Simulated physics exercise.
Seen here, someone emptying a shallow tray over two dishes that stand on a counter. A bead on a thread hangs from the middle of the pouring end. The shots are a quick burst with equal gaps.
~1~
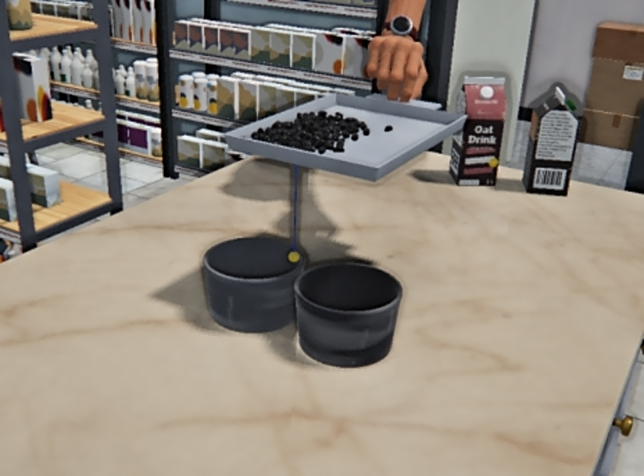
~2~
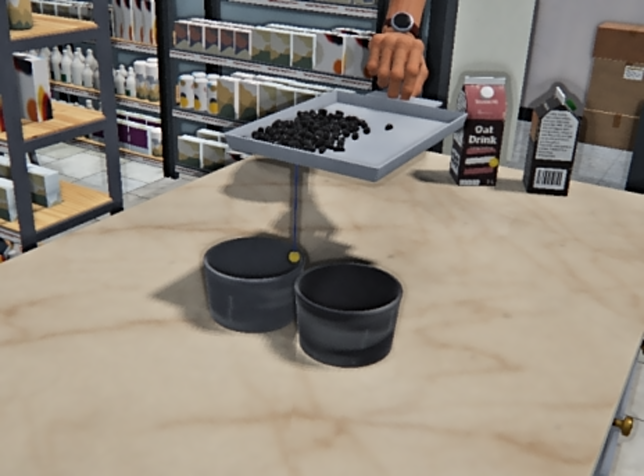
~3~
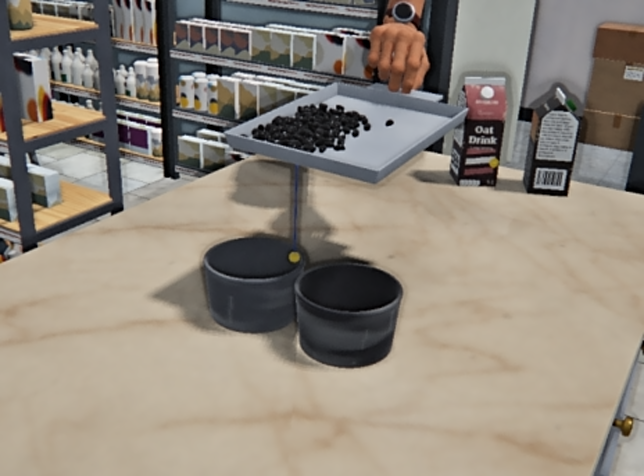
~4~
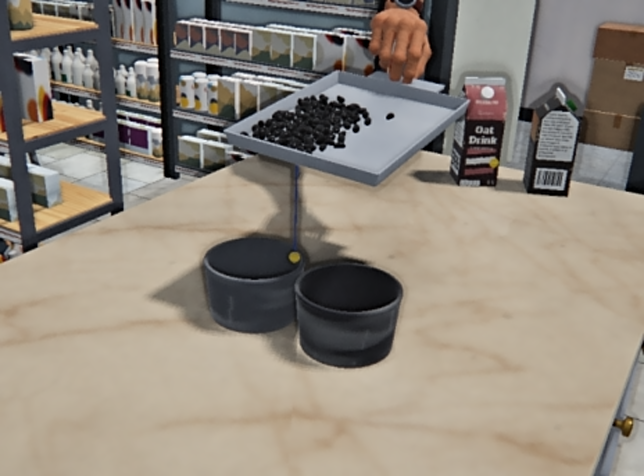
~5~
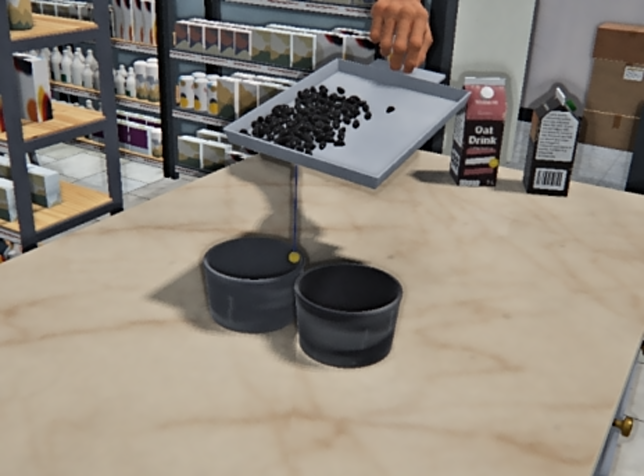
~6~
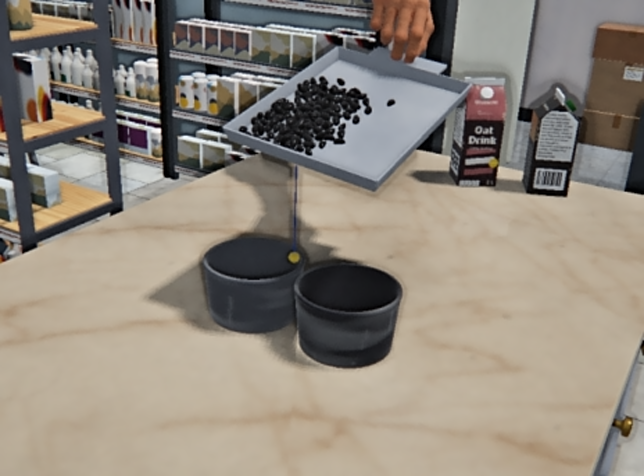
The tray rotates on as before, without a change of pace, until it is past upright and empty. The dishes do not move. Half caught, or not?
The two hold more than half of the load.
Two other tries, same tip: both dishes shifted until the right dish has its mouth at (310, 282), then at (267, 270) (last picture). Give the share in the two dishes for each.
Roughly 50 per cent, and 0 per cent.
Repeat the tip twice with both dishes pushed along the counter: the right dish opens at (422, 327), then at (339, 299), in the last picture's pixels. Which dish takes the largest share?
The first try: The left-hand dish. The second: The dish on the right.
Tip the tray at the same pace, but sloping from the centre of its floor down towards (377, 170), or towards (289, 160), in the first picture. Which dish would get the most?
One: The right-hand dish. Two: Left.
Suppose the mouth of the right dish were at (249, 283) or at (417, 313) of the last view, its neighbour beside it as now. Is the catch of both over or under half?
One: Under half. Two: Over half.
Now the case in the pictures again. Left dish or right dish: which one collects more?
It is right.
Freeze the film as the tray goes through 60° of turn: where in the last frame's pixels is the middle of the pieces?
Near (330, 145).
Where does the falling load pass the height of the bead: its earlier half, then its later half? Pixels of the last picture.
At about (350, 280), then at (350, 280).
Just after the last frame, tray tipped steeply; almost all on the tray; just a few in the right dish; just a few outside both; just a few in the air.
A moment on, tray tipped past a quarter turn; about a tenth on the tray; roughly half in the right dish; about a tenth outside both; roughly a quarter in the air.
Further on, tray tipped past a quarter turn; the larger part in the right dish; roughly a quarter outside both.
When it is over, tray tipped past a quarter turn; the larger part in the right dish; not one in the left dish; roughly a quarter outside both.
